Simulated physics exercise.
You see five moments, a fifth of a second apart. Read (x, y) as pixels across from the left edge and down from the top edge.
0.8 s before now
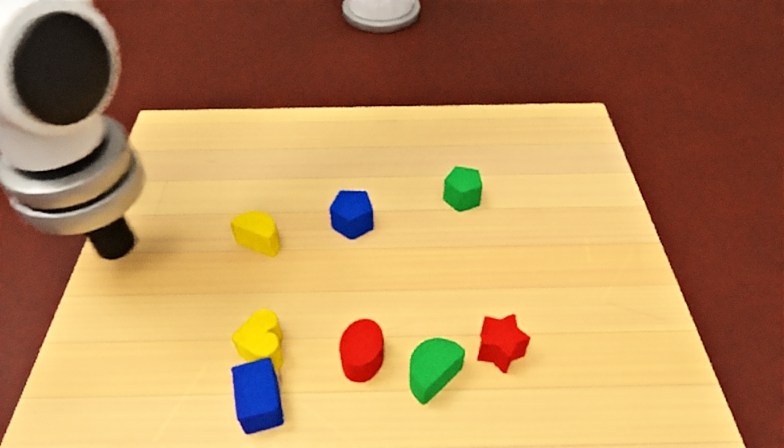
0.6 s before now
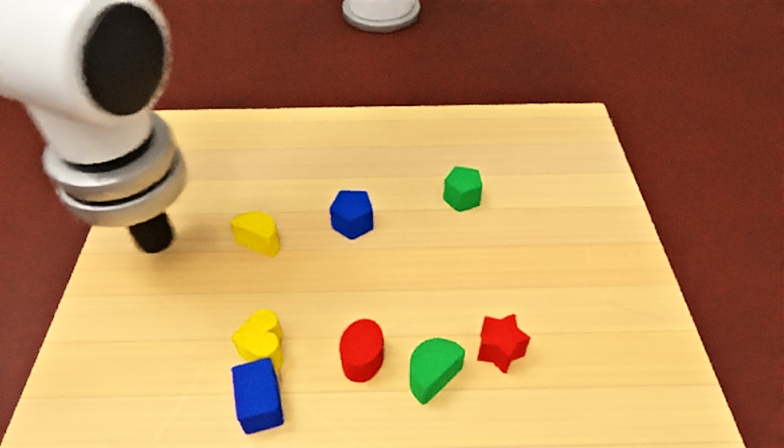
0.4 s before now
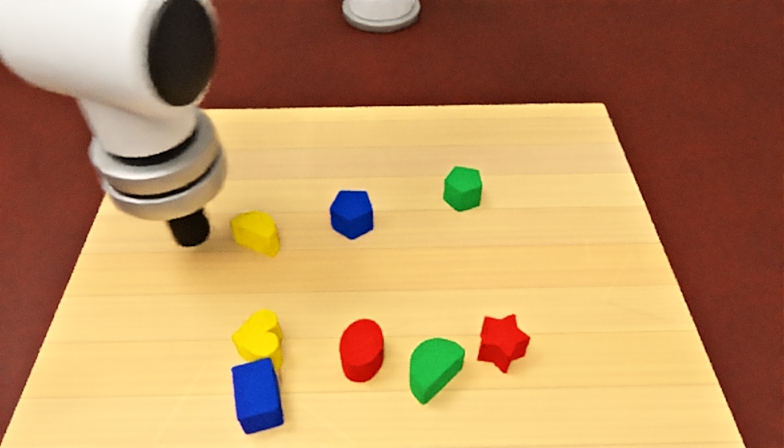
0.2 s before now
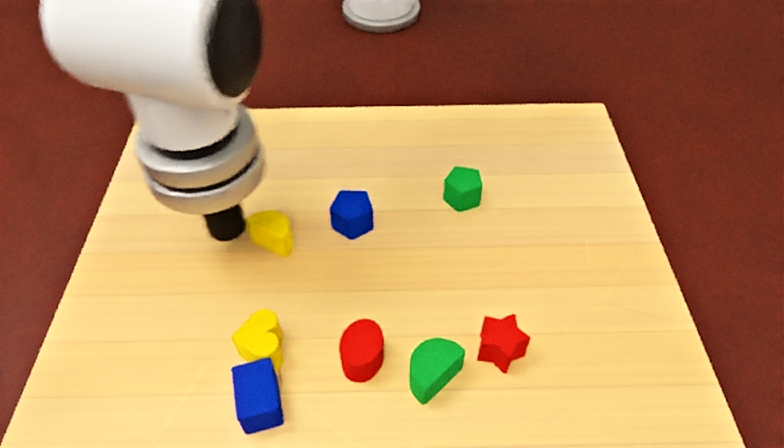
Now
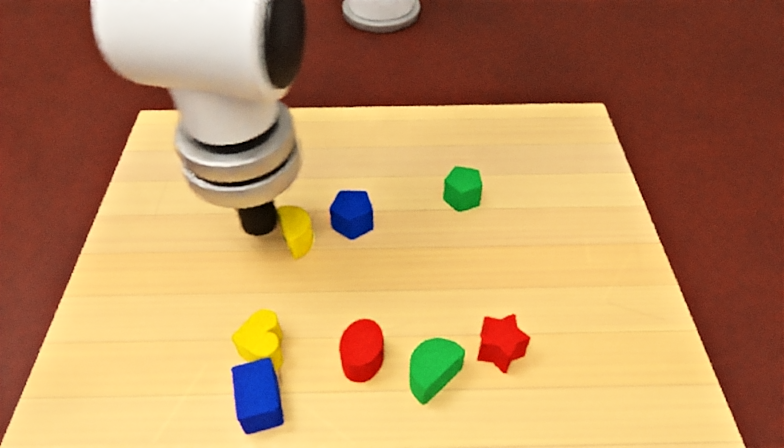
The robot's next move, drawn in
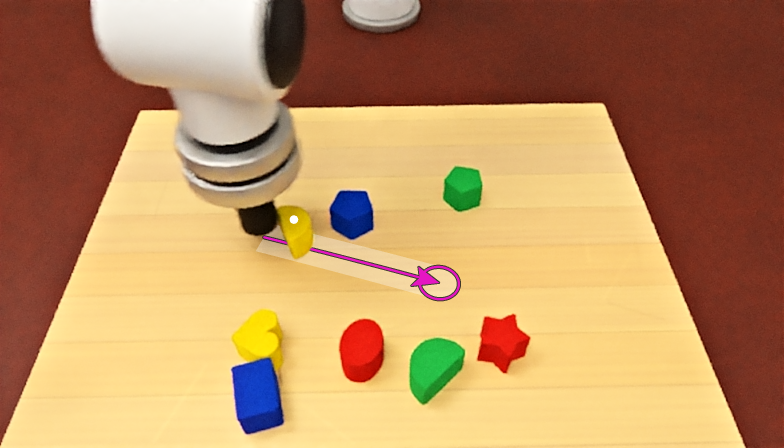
White robot arm moving right across a wooden board, pushing a yellow half-round block toward a blue pentagonal block.
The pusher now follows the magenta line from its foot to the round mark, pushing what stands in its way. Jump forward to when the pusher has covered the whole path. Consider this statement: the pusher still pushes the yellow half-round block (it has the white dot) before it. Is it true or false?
My answer: False.
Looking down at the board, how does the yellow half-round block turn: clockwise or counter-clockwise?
Twists anticlockwise.
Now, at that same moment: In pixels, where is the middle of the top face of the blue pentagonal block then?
It should be at (373, 193) by then.
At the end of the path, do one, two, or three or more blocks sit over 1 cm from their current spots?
Put simply, two blocks are moved more than 1 cm.
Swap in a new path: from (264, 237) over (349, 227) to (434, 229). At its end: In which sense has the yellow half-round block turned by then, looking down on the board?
Viewed from the top, it goes clockwise.
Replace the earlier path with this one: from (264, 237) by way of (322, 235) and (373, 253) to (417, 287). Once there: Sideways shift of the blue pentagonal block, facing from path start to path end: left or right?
Facing from start to end, it will go to the left.
The line goes from (264, 237) directly to (439, 283); the dot is on the yellow half-round block.
The first path, step by step. One third of the way, pusher at (320, 238); yellow half-round block at (345, 216), turned 25° anticlockwise; blue pentagonal block at (367, 196).
Two thirds of the way, pusher at (378, 253); yellow half-round block at (358, 216), turned 45° anticlockwise; blue pentagonal block at (373, 193).
At the end, pusher at (441, 269); yellow half-round block at (358, 216), turned 45° anticlockwise; blue pentagonal block at (373, 193); red star block unmoved.
